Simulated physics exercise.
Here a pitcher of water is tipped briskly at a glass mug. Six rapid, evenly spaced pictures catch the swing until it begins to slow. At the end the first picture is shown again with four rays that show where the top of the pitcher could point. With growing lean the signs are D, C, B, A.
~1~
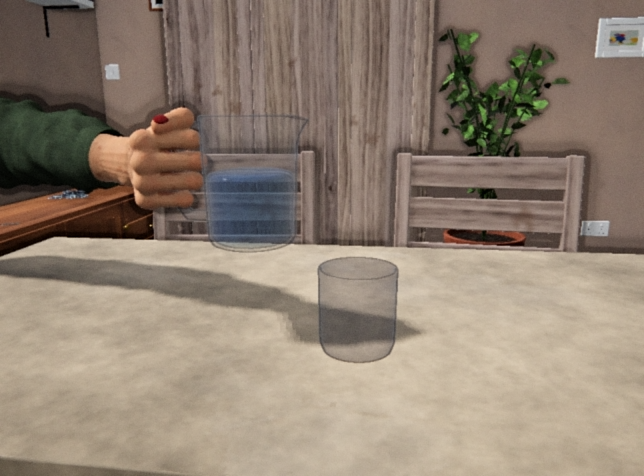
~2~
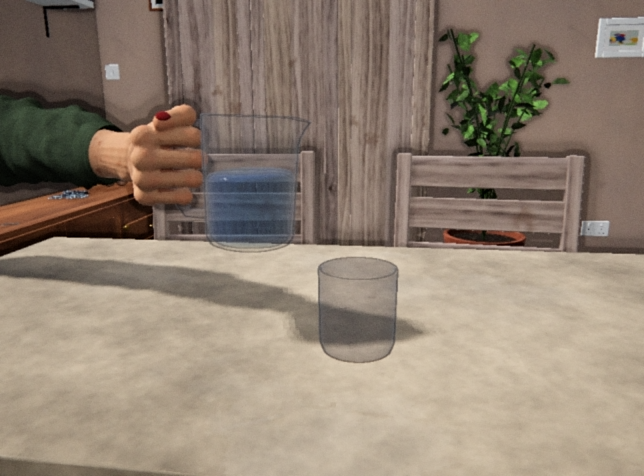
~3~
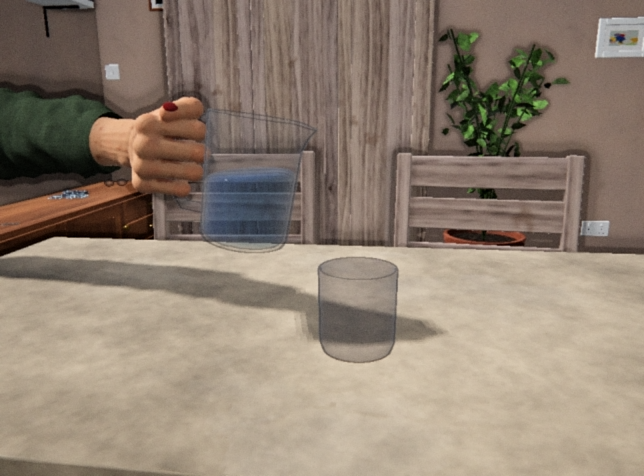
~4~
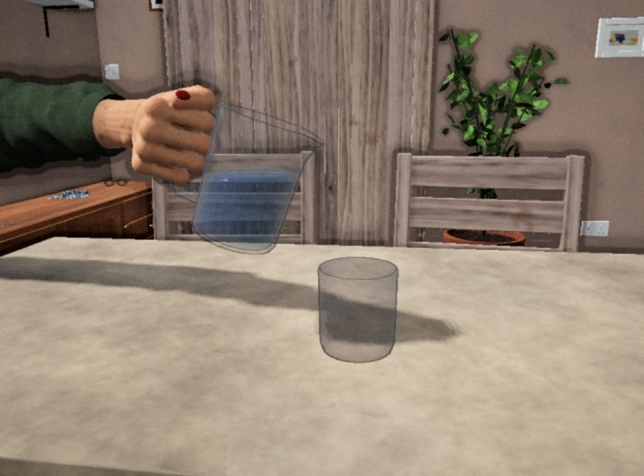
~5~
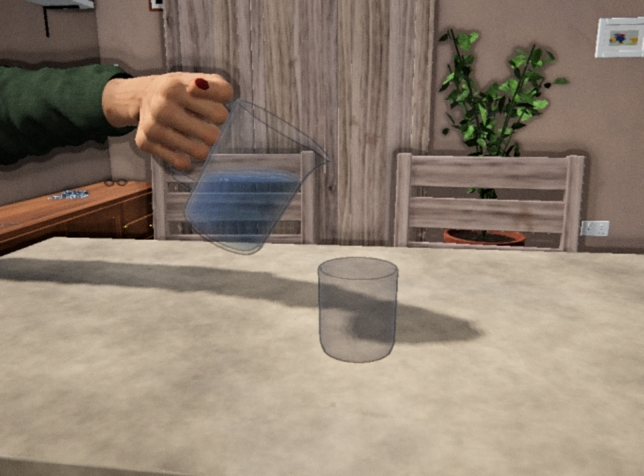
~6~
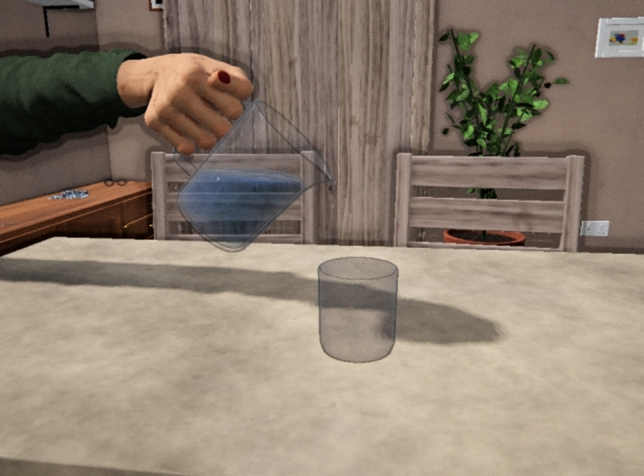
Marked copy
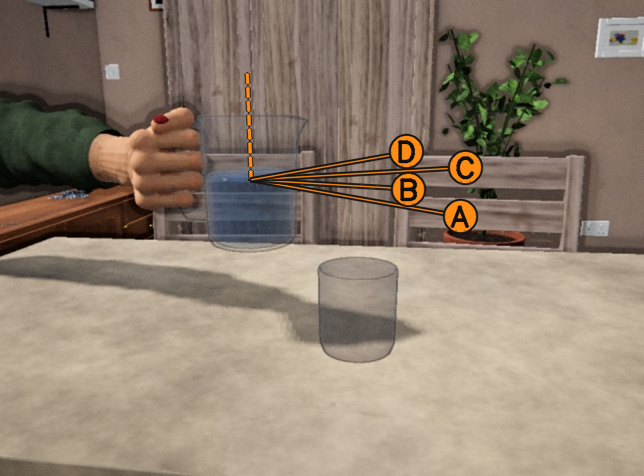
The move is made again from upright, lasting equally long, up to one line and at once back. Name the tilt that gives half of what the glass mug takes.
Choose D.
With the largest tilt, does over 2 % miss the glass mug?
Yes.
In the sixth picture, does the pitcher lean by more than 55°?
No.
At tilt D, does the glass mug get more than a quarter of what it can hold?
Yes, it does.
On the marked copy, A at (443, 213); B at (391, 188); C at (448, 168); D at (390, 155).
If A is chosen, the glass mug ends with about 82 % of what it can hold; 8 % of the water is spilt.
If B is chosen, the glass mug ends with about 70 % of what it can hold; 10 % of the water is spilt.
If C is chosen, the glass mug ends with about 60 % of what it can hold; 7 % of the water is spilt.
If D is chosen, the glass mug ends with about 49 % of what it can hold; 4 % of the water is spilt.
